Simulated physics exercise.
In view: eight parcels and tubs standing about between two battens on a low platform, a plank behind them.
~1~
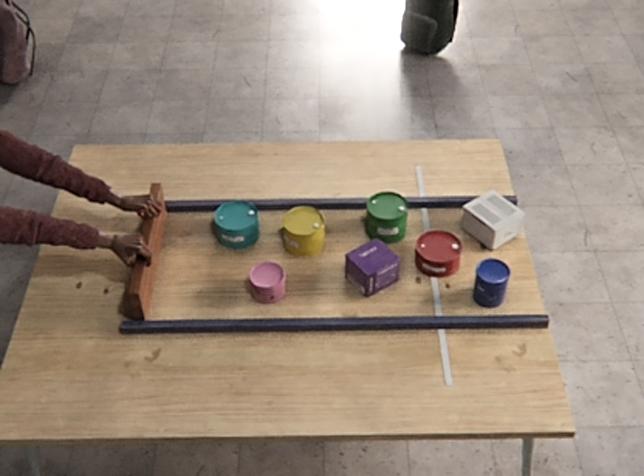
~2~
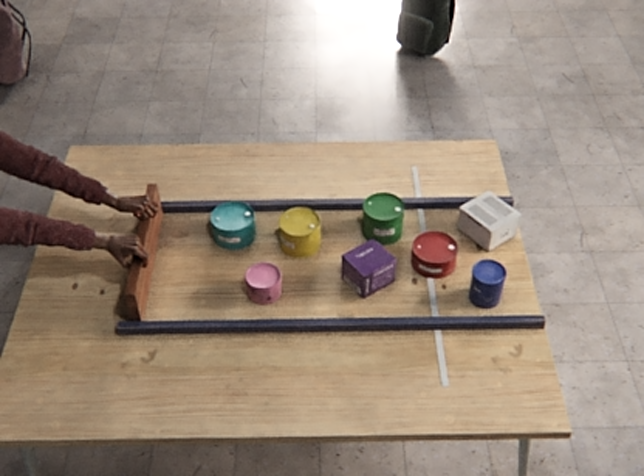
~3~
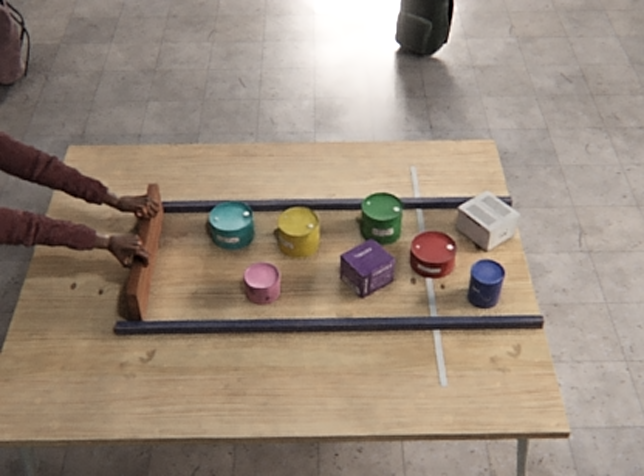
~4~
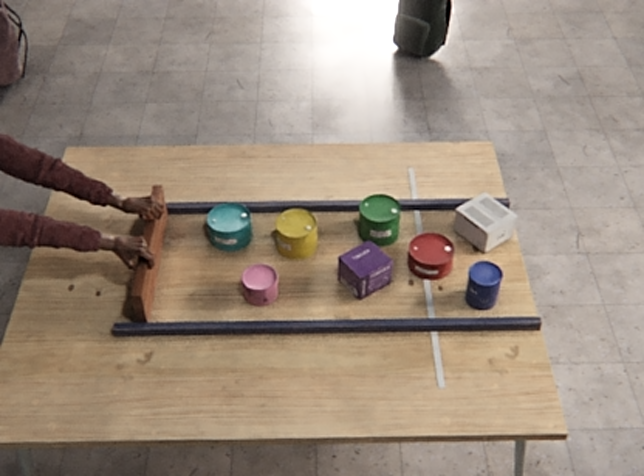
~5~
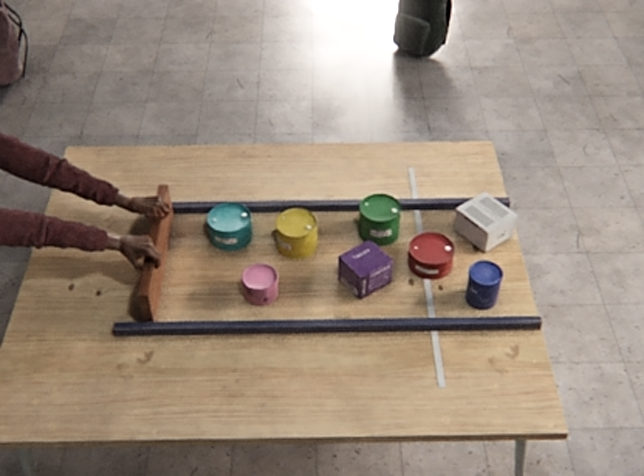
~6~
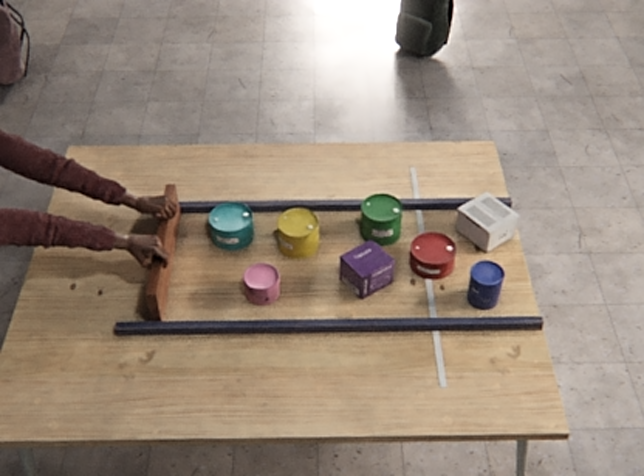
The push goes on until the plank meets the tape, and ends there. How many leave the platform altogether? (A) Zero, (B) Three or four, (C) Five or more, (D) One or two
One or two (D).
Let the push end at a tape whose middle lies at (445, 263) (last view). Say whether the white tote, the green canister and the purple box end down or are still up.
Here's how it goes: The white tote ends up below, the green canister stays where it is, and the purple box stays where it is.
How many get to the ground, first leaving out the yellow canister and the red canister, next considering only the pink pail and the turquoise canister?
1 in the first try, 0 in the second.
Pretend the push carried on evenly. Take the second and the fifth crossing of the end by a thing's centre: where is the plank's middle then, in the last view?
(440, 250), then (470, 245).
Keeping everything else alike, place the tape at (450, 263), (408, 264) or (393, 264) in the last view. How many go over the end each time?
In order: 2, 0 and 0.
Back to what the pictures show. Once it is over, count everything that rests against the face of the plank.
3 of them.
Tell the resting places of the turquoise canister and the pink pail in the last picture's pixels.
You'll find the turquoise canister at roughly (444, 223) and the pink pail at roughly (449, 293).
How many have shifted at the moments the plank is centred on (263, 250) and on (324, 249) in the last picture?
Tally: First 3; then 5.
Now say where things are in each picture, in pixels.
White tote (492, 221); blue pail (491, 284); red canister (438, 254); plank (149, 250); tape (432, 262), in the first picture.
Blue pail (487, 285); turquoise canister (234, 225), in the second picture.
Red canister (433, 255); pink pail (263, 284), in the third picture.
White tote (485, 223); yellow canister (297, 234), in the fourth picture.
Blue pail (484, 286); green canister (380, 220), in the fifth picture.
White tote (486, 223); blue pail (485, 286); red canister (433, 256); plank (164, 251); tape (426, 263), in the sixth picture.
Soon after, none off yet; white tote at rest near (486, 223); blue pail at rest near (485, 286); red canister at rest near (433, 256).
At rest, the number that fall off is one or two; fallen, white tote.
